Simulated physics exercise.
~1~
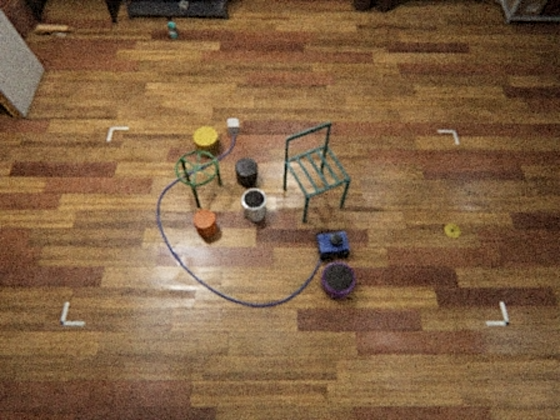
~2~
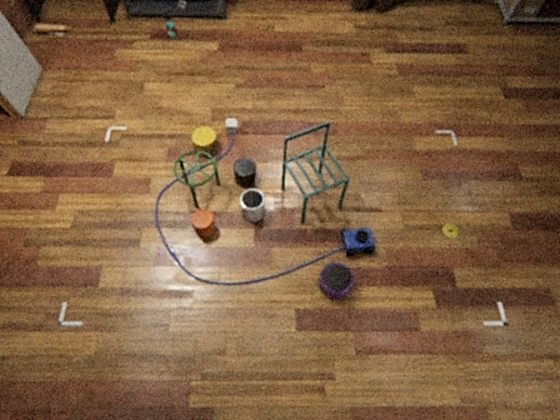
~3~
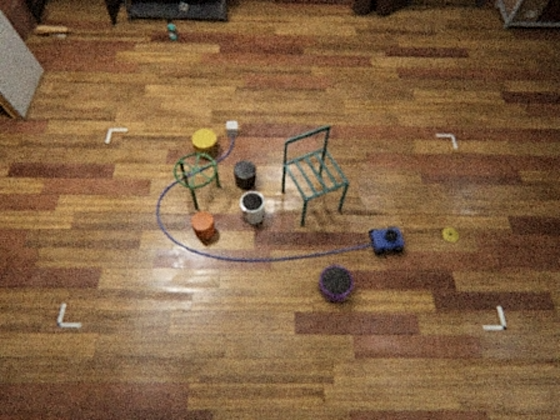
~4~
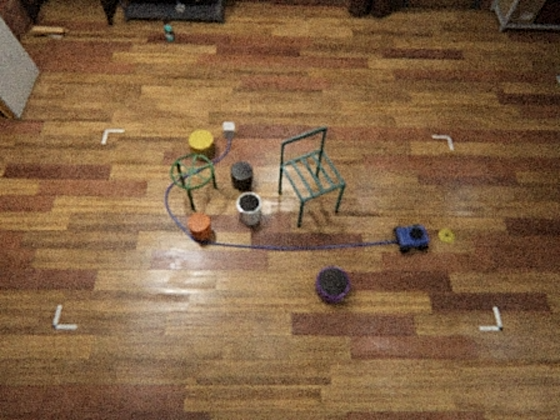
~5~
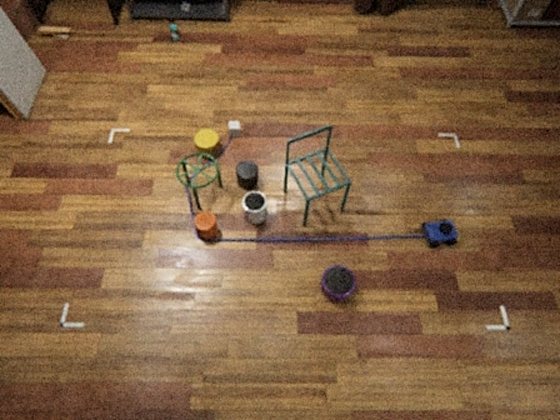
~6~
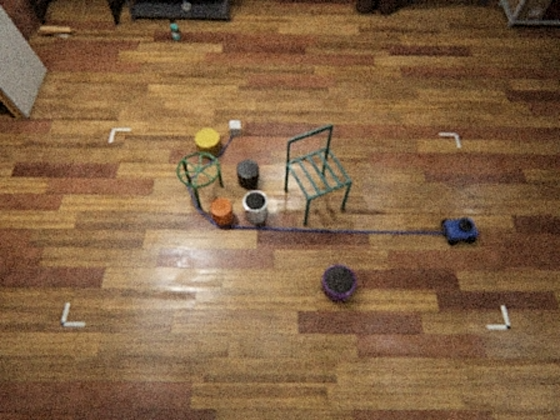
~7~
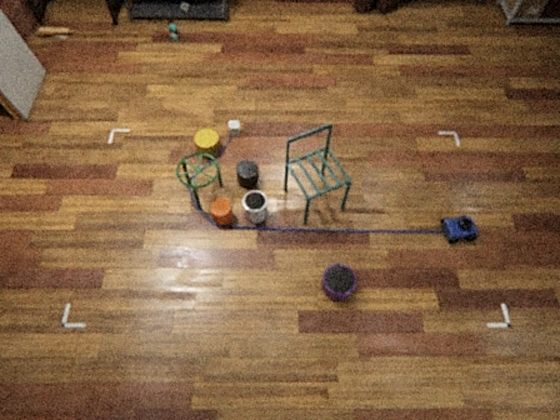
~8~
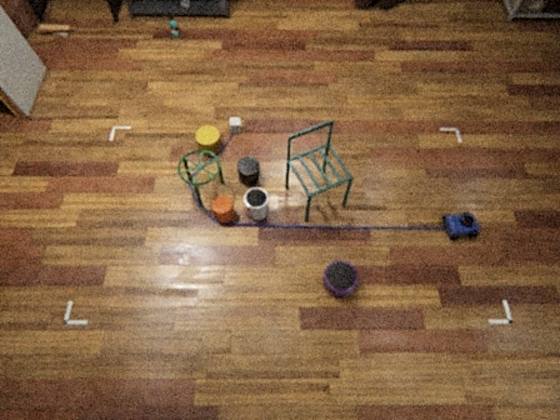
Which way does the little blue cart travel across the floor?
The blue cart travels to the right, drawing its lead out behind it.
